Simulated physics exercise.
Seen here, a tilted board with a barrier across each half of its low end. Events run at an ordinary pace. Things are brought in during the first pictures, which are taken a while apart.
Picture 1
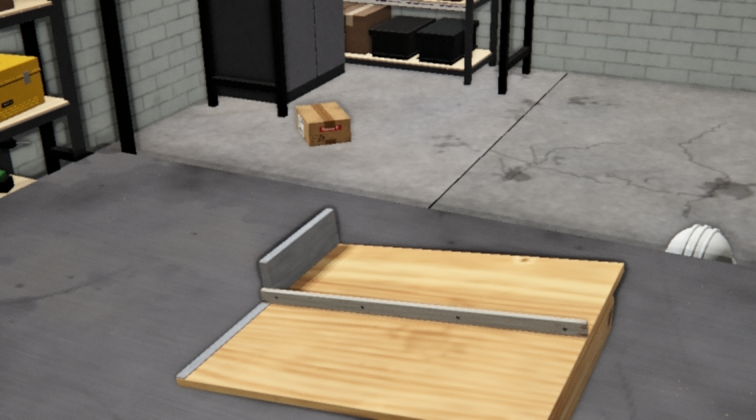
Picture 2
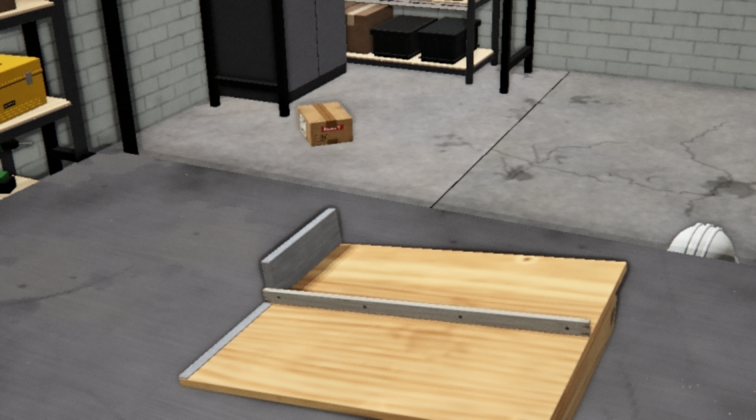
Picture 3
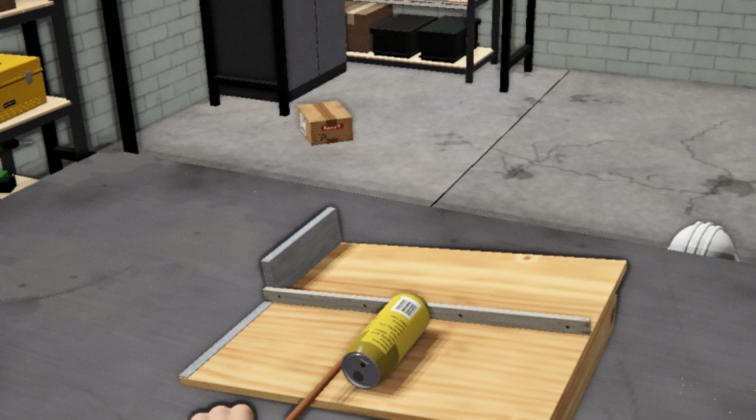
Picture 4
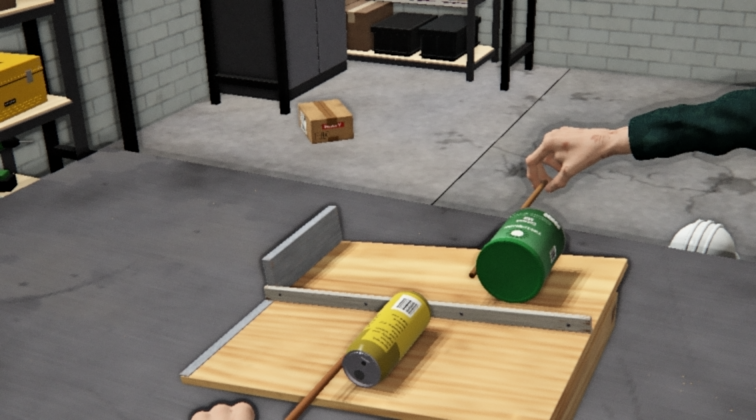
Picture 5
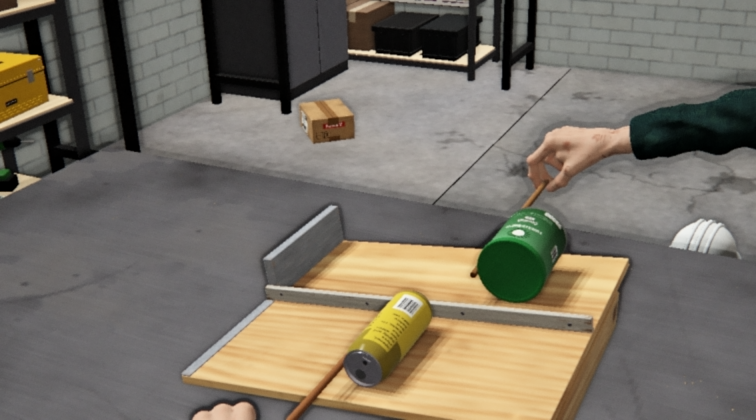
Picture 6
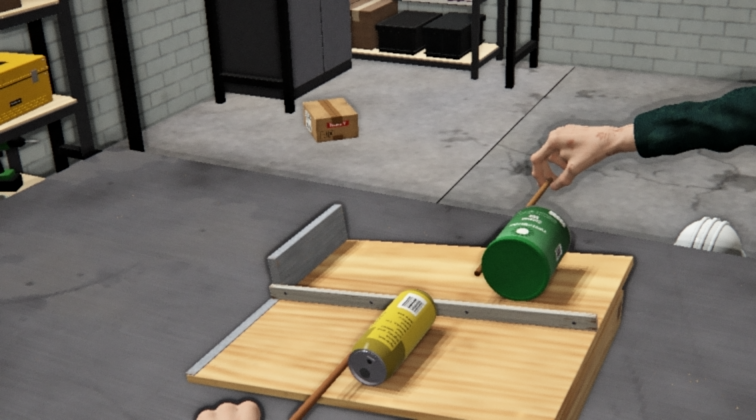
Hands with sticks hold a yellow can, then a green tin, on a tilted board.
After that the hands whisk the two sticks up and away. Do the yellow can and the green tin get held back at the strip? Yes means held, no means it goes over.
Yellow can: No, it goes over; green tin: Yes, held.
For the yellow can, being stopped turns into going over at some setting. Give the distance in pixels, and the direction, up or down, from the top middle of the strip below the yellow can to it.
Up, roughly 8 px.
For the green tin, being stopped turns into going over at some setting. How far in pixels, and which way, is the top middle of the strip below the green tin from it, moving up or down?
Roughly 24 pixels down.
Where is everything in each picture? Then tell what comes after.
In the first picture, board (409, 301).
In the second picture, board (411, 301).
In the third picture, yellow can (388, 338); board (412, 299).
In the fourth picture, held back by the sticks; green tin (523, 253); board (412, 298).
In the fifth picture, held back by the sticks; yellow can (390, 336); board (414, 297).
In the sixth picture, held back by the sticks; yellow can (395, 335); green tin (528, 251); board (418, 296).
Then, 0.56 s on from there, yellow can rolling on the board near (315, 326); green tin rolling on the board near (447, 248).
Then, 0.96 s on from there, yellow can off the board near (177, 313); green tin resting against the strip near (347, 242).
Then, 1.38 s on from there, yellow can off the board near (48, 279); green tin resting against the strip near (338, 241).
In the end, the yellow can rolls off the board; the green tin stops on the board, near (338, 241).
